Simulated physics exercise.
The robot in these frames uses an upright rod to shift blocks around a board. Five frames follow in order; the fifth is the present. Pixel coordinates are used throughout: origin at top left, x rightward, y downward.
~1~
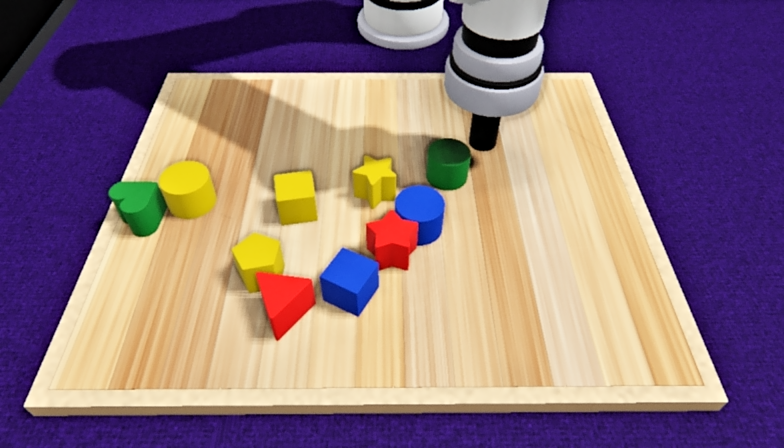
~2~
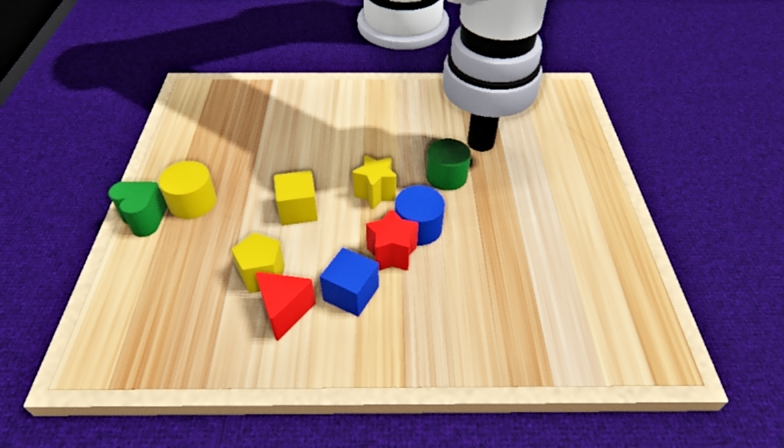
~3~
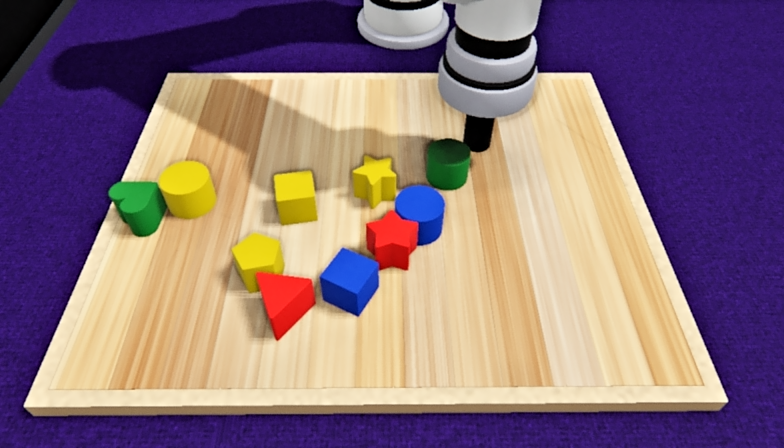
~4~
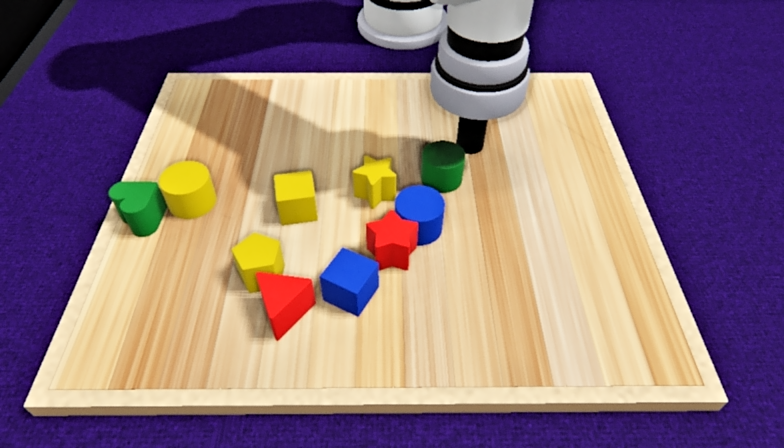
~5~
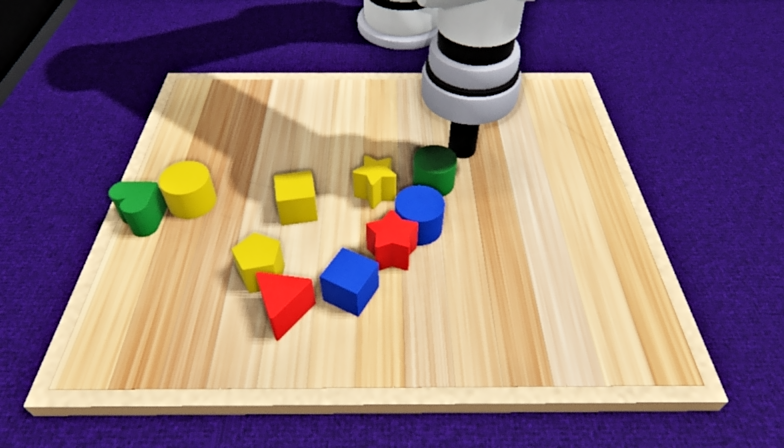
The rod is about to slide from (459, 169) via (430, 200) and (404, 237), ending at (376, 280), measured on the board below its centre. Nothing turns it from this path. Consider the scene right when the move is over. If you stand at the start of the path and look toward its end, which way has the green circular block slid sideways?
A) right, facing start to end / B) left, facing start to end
(A)
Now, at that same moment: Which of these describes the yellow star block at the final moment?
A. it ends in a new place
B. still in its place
(A)
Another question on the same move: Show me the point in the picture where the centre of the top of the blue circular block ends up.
It ends at (398, 288).
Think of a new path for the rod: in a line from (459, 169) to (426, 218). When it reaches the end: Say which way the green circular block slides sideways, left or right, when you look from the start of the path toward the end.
Moves right.
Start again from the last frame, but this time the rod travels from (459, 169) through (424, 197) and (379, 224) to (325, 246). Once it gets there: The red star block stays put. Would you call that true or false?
My answer: False.
On the path given first. One third of the way, rod (431, 181); yellow star block (361, 169), turned 35° clockwise; red star block (387, 242); blue circular block (411, 214); green circular block (395, 181).
Two thirds of the way, rod (404, 219); blue four-sided block (331, 297), turned 45° clockwise; yellow star block (354, 167), turned 60° clockwise; red star block (375, 281); blue circular block (399, 245); green circular block (374, 193).
At the end, rod (375, 262); blue four-sided block (323, 308), turned 65° clockwise; yellow star block (354, 167), turned 60° clockwise; red star block (376, 329), turned 55° clockwise; blue circular block (398, 288); green circular block (374, 193).
